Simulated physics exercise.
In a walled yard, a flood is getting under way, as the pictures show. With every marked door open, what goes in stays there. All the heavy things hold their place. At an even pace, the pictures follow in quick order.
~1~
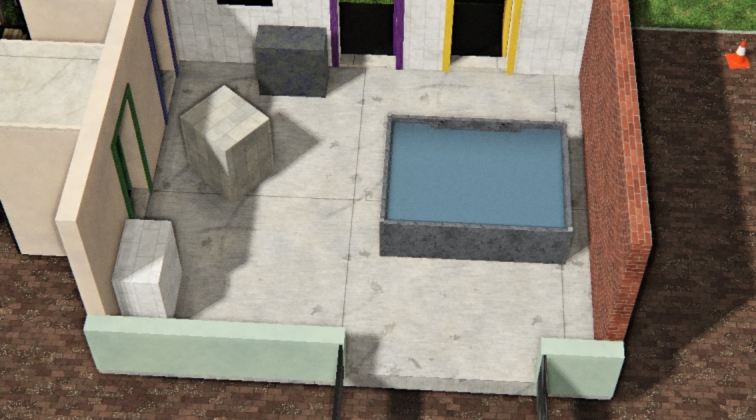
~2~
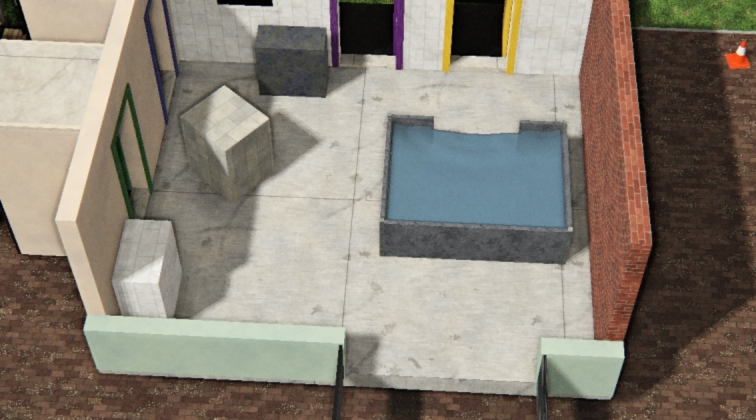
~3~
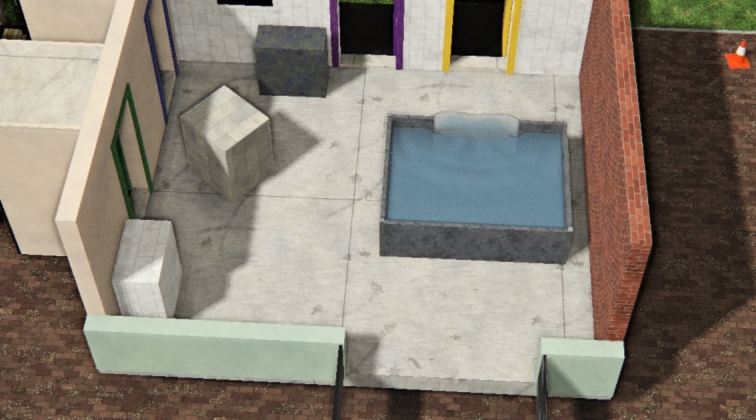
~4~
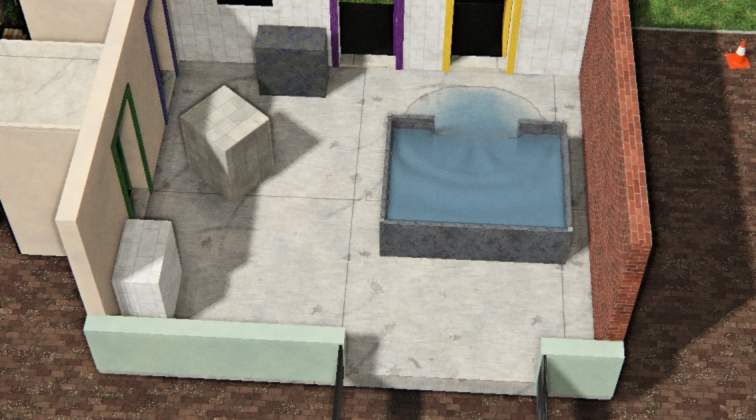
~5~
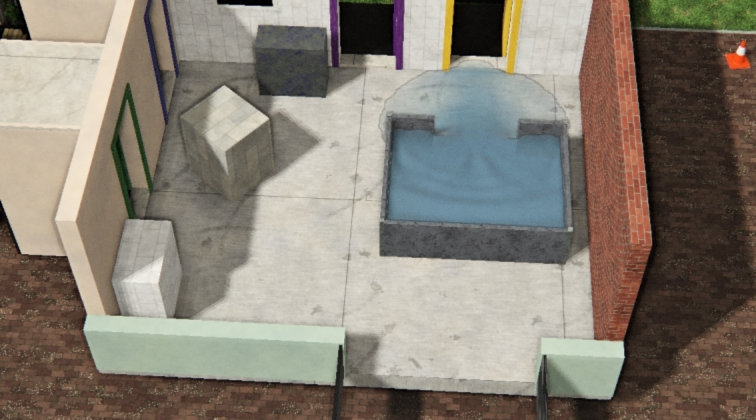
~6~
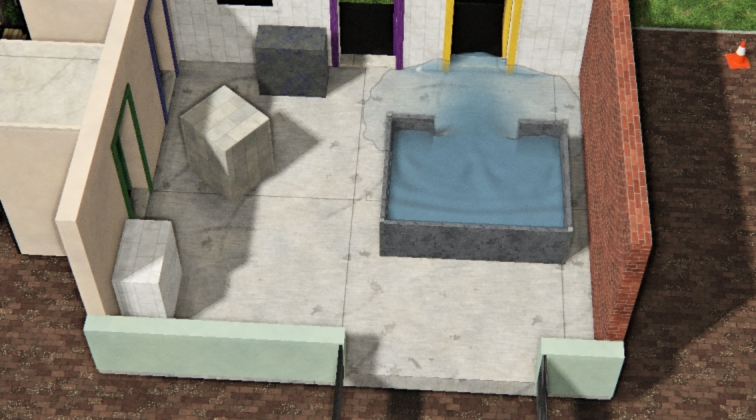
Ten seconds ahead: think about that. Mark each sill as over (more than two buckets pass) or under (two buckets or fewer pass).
The blue door is under, the green door is under, the yellow door is over, the purple door is over.
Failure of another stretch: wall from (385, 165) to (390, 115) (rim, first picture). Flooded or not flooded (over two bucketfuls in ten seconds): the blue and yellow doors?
Blue door: Above the limit; yellow door: Below the limit.
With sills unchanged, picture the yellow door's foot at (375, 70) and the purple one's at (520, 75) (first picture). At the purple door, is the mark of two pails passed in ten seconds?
As I see it, the purple door comes in higher.
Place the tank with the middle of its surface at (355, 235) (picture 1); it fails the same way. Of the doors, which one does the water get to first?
Answer: The purple one.
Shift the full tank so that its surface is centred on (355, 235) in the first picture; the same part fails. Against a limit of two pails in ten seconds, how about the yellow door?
Yellow door: Overshoots.
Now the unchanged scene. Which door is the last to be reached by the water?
Answer - the one in green.
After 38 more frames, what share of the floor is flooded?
About 85 %.
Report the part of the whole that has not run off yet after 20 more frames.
80 % or so.
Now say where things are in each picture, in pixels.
In the first frame, the tank at (476, 175) is whole and still.
In the second frame, water pours out on the tank's far side and has run to a hidden place.
In the third frame, the front is at (510, 120), out from the gap on the tank's far side.
In the fourth frame, water pours out on the tank's far side and has run to (494, 91).
In the fifth frame, the front is at (517, 75), out from the gap on the tank's far side.
In the sixth frame, the front is at (551, 77), out from the gap on the tank's far side.
A moment on, water covers 20 % of the floor; the blue door not reached, the green door not reached, the yellow door far over two buckets in, the purple door under two buckets in.
Next, water covers 25 % of the floor; the blue door not reached, the green door not reached, the yellow door far over two buckets in, the purple door over two buckets in.
Then, water covers 50 % of the floor; the blue door wet at the sill, nothing in, the green door not reached, the yellow door far over two buckets in, the purple door over two buckets in.
Later, water covers 85 % of the floor; the blue door wet at the sill, nothing in, the green door wet at the sill, nothing in, the yellow door far over two buckets in, the purple door far over two buckets in.
In the end, water covers 95 % of the floor; the blue door wet at the sill, nothing in, the green door wet at the sill, nothing in, the yellow door far over two buckets in, the purple door far over two buckets in.
